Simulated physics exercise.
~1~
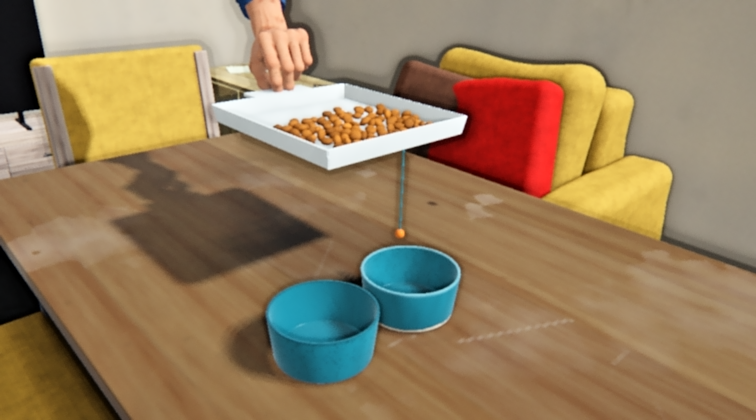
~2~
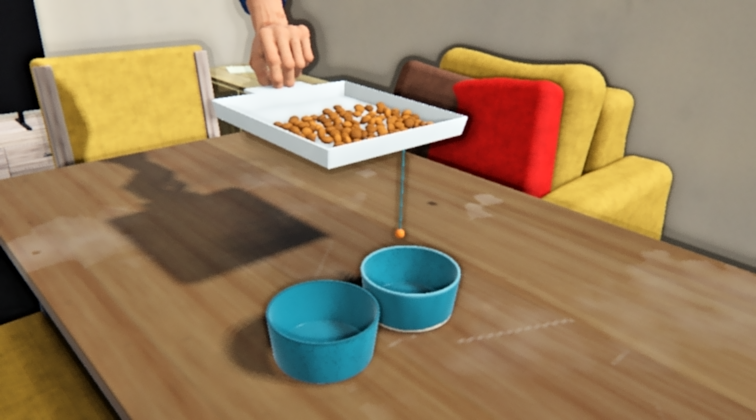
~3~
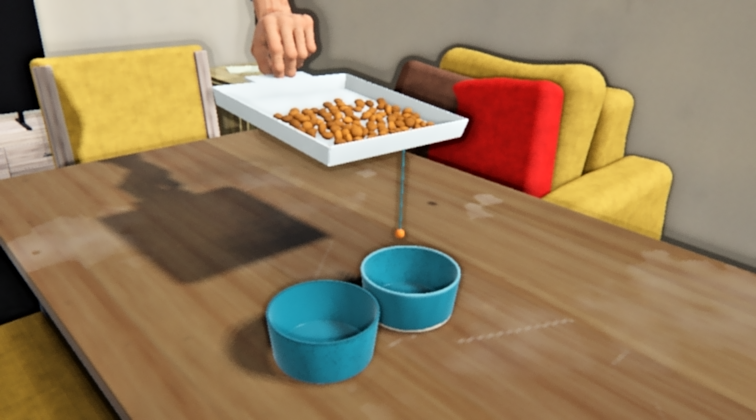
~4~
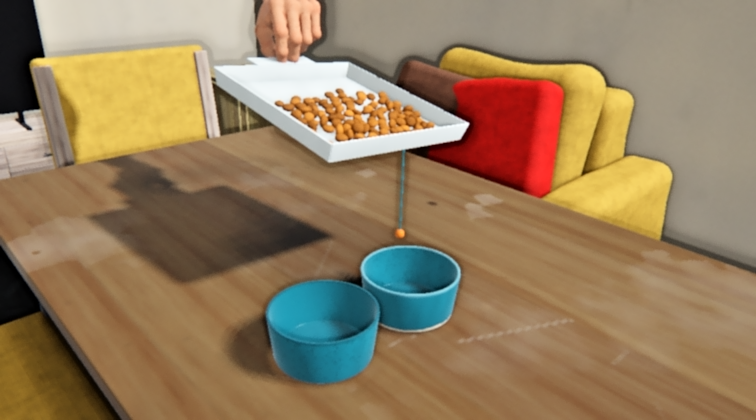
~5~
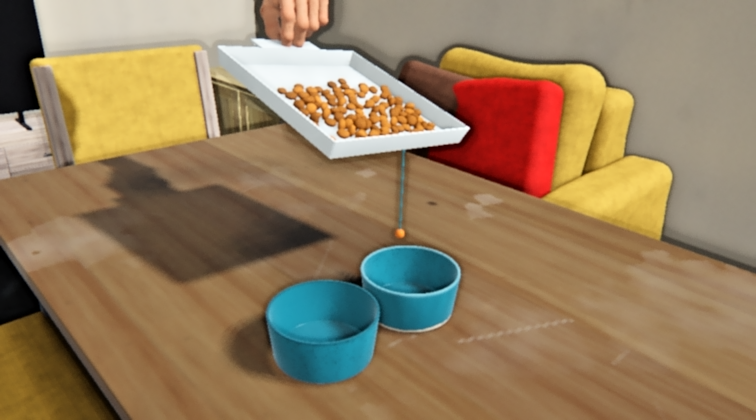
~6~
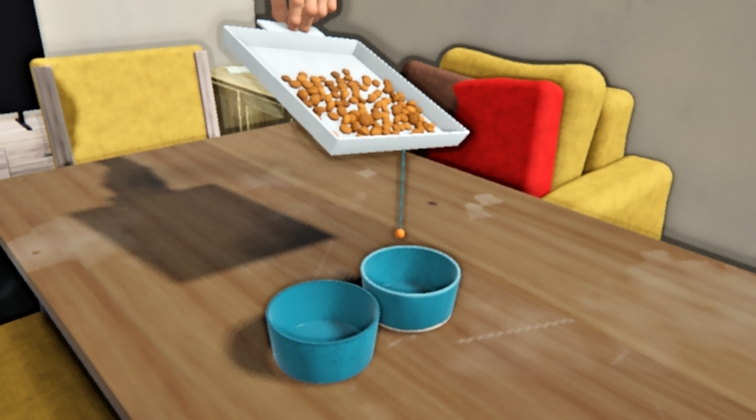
We see a hand holding a white tray of small brown pieces above two blue bowls on a wooden table, a bead hanging beneath it; the hand then raises the back of the tray, tilting it gradually more steeply.
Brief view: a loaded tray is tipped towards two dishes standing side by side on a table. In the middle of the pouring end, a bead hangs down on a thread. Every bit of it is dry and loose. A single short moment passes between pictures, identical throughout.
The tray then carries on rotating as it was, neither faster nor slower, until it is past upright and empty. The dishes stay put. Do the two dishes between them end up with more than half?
No.
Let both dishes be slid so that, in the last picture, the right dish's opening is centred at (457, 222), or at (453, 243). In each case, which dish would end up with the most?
Try 1: The dish to the right; try 2: The dish to the right.
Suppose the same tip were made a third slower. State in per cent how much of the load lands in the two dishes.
Estimate: Some 10%.
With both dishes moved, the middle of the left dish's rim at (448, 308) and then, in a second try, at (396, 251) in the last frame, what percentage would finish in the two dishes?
About 10 and 60 per cent respectively.
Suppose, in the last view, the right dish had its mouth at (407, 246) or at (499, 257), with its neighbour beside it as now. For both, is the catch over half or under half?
At place one not up to half; at place two not up to half.
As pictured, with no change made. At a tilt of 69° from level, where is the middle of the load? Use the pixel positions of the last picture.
Look about (411, 109) in the last picture.
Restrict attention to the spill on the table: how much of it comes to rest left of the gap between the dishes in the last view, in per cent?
I'd say some 0 in a hundred.
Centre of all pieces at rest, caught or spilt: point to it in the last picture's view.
The centre settles at about (463, 278).
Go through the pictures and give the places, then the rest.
In the first frame, corners of the pouring end at (329, 149) and (462, 116), level; middle of the load at (356, 129), bits of cat kibble; left dish at (359, 353); right dish at (446, 305); bead on its thread at (400, 234).
In the second frame, corners of the pouring end at (329, 148) and (462, 117), level; middle of the load at (356, 128).
In the third frame, corners of the pouring end at (331, 146) and (463, 119), tipped barely, lowest at the right corner; middle of the load at (356, 124).
In the fourth frame, corners of the pouring end at (333, 142) and (464, 123), tipped a little, lowest at the right corner; middle of the load at (358, 118).
In the fifth frame, corners of the pouring end at (336, 139) and (465, 127), tipped clearly, lowest at the right corner; middle of the load at (359, 113).
In the sixth frame, corners of the pouring end at (339, 137) and (465, 130), tipped clearly, lowest at the right corner; middle of the load at (362, 107); left dish at (359, 353); right dish at (446, 305).
Soon after the last picture, tray tipped steeply; all on the tray.
A little later, tray tipped past a quarter turn; about a quarter on the tray; a small part in the right dish; about a third outside both; about a third in the air.
Later still, tray tipped past a quarter turn; about a quarter in the right dish; most outside both.
At rest, tray tipped past a quarter turn; none in the left dish; about a quarter in the right dish; most outside both.
